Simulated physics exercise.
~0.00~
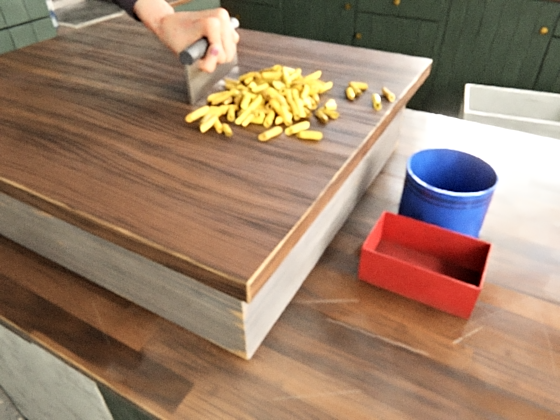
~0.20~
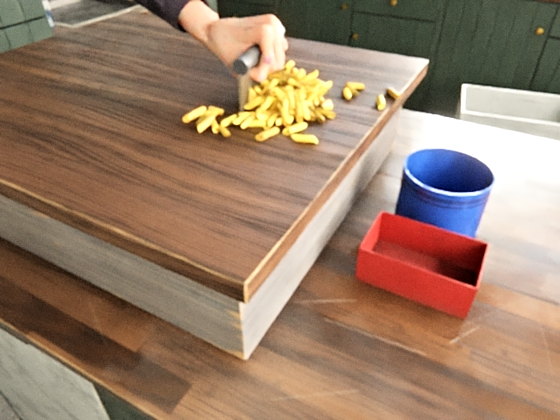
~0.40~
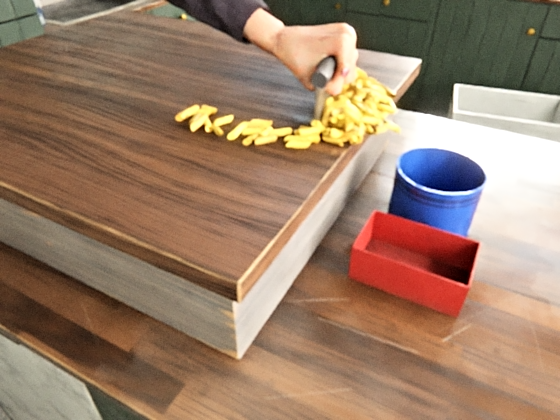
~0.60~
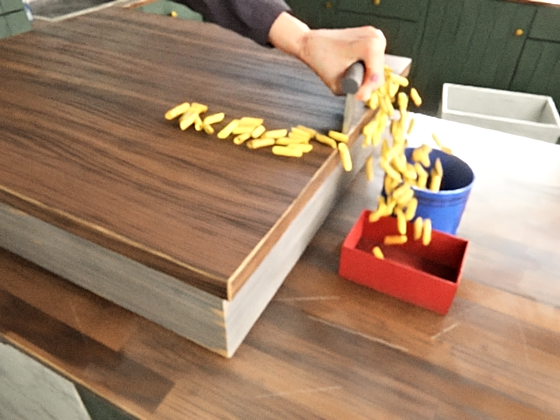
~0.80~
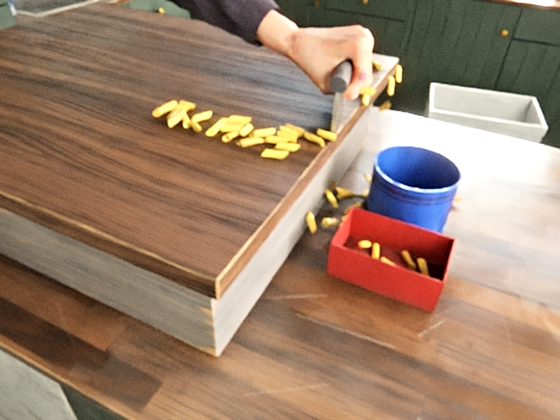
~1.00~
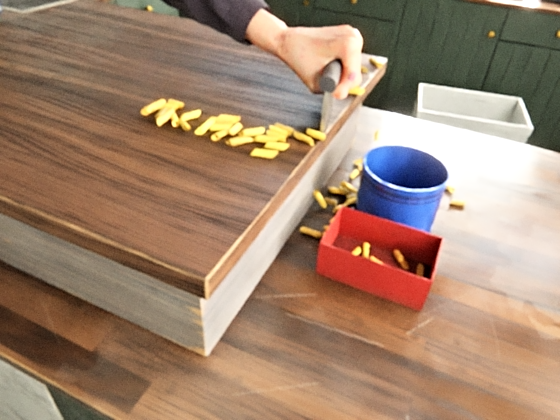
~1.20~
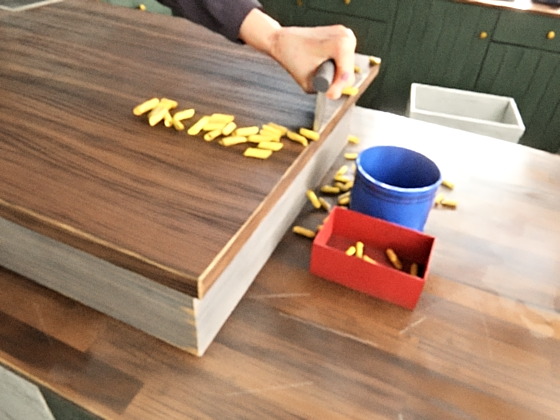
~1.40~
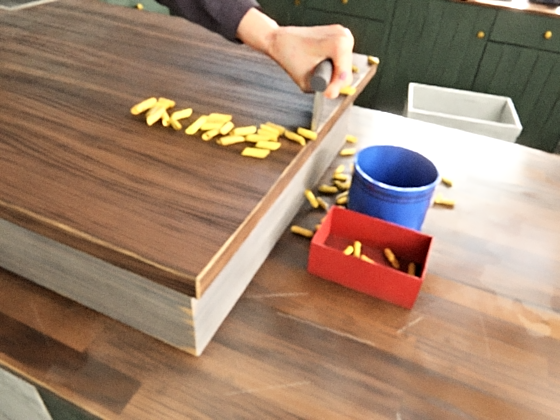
On a dark wooden board raised above a wooden counter, a hand holds a scraper behind a loose pile of yellow dry pasta. Below the board's right edge stand a blue pot and a red tin. The hand pushes the scraper to the right, bunching many pieces toward the edge while others trail behind. The pasta then spills over in a shower, some dropping into the pot and tin and some scattering on the counter around them. The scraper stops at the edge and stays there, with a straggling line of pieces still on the board.
